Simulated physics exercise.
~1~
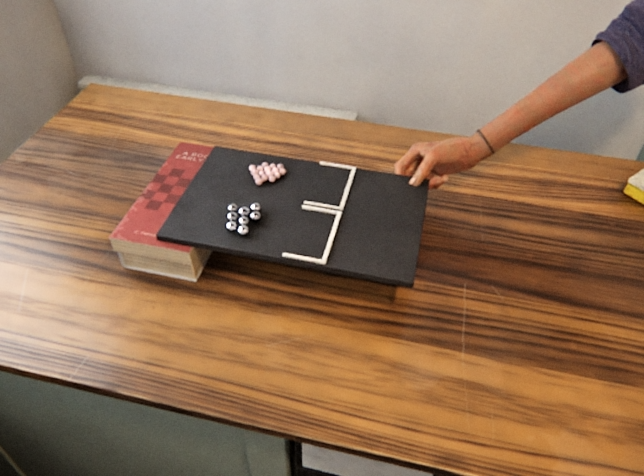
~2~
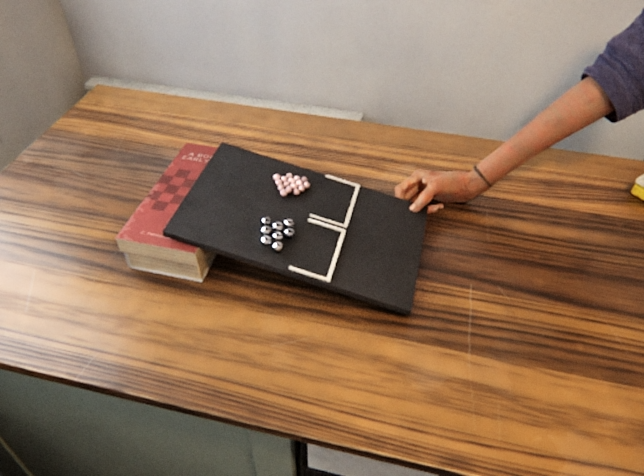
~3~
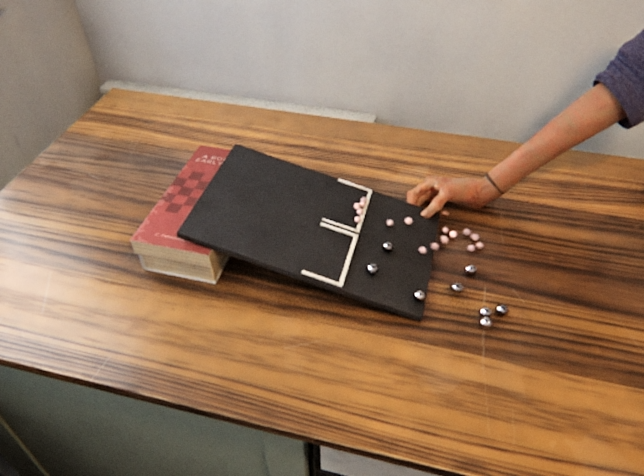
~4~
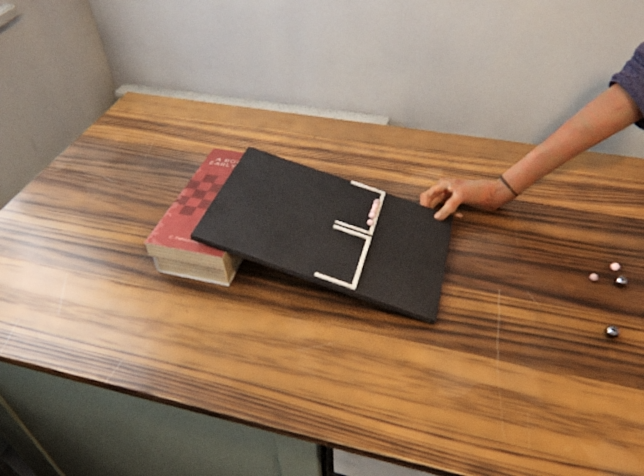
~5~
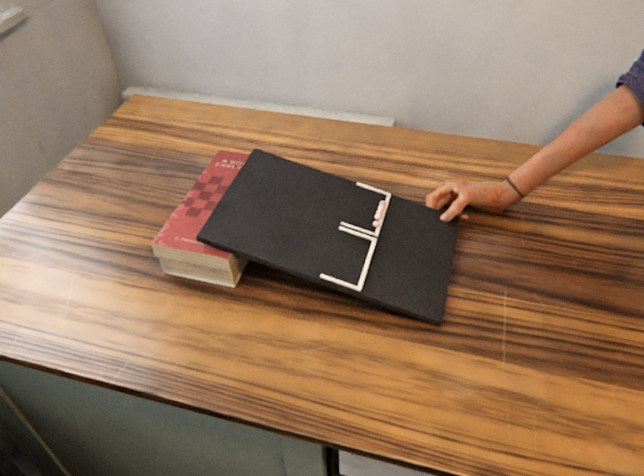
In the video, a hand lowers the free end of a black board propped on a red book, and clusters of silver and pink balls roll down past white strips and away across the table, leaving only a few pink ones held at the back strip.
